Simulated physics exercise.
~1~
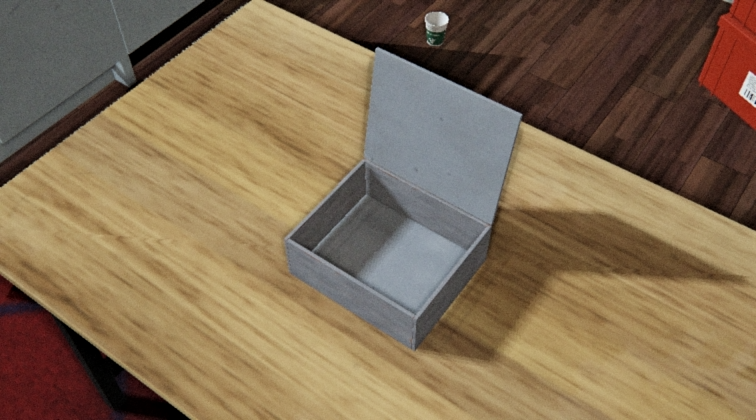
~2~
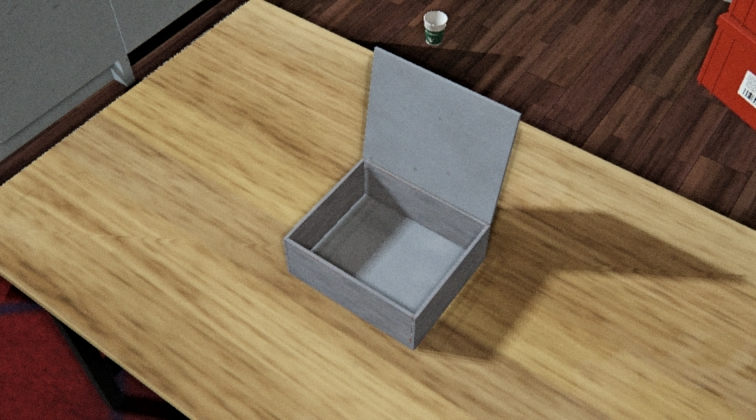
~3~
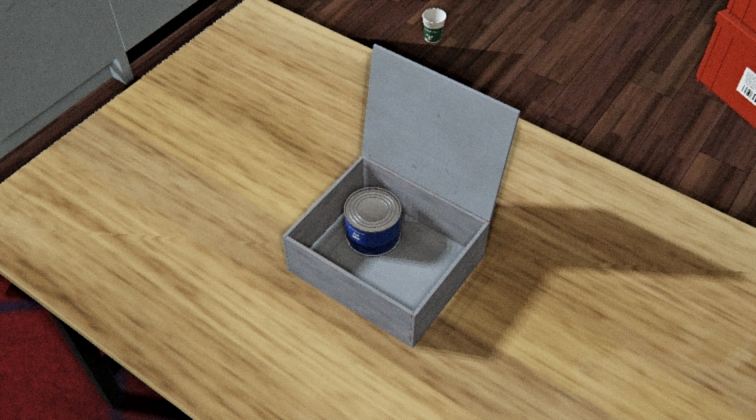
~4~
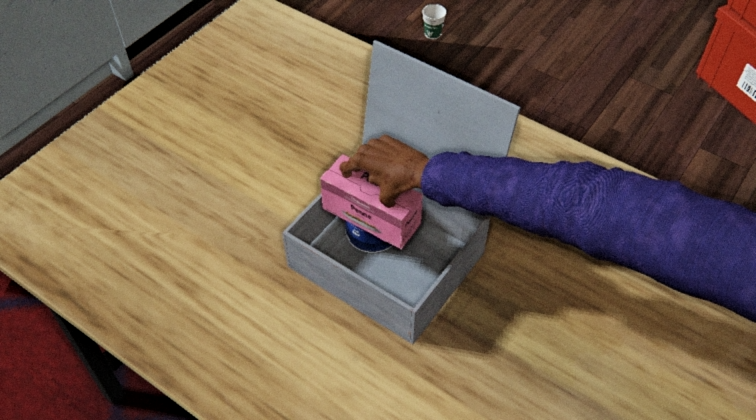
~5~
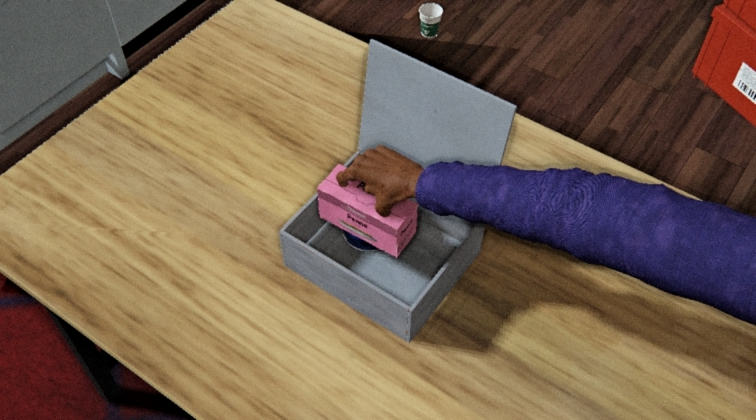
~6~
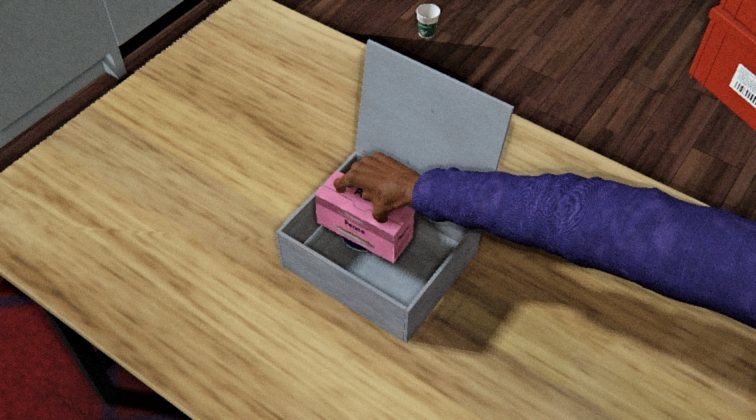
Blue tub appearing inside an open grey case on a wooden table, then a purple-sleeved hand lowering a pink carton over it.
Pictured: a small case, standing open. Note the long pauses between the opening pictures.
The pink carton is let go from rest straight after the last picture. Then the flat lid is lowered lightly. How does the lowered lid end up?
It ends up shut.
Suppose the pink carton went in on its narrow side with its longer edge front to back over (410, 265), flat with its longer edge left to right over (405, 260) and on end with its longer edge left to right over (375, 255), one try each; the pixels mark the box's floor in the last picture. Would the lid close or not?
So: First shut tight, second shut tight, third open.
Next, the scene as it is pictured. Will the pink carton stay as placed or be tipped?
Once everything settles, it ends up at a slant.
Then, 0.50 s after the last picture, pink carton on its side near (353, 266).
Then, 1.40 s after the last picture, lid 72° above the rim; pink carton on its side near (351, 264).
Then, 1.80 s after the last picture, lid 43° above the rim; pink carton on its side near (351, 264).
Then, 2.20 s after the last picture, lid 7° above the rim; pink carton on its side near (351, 264).
At rest, lid shut; tipped over in the box, pink carton; blue tub in place. Seen from the same camera at the end, pink carton near (351, 264).
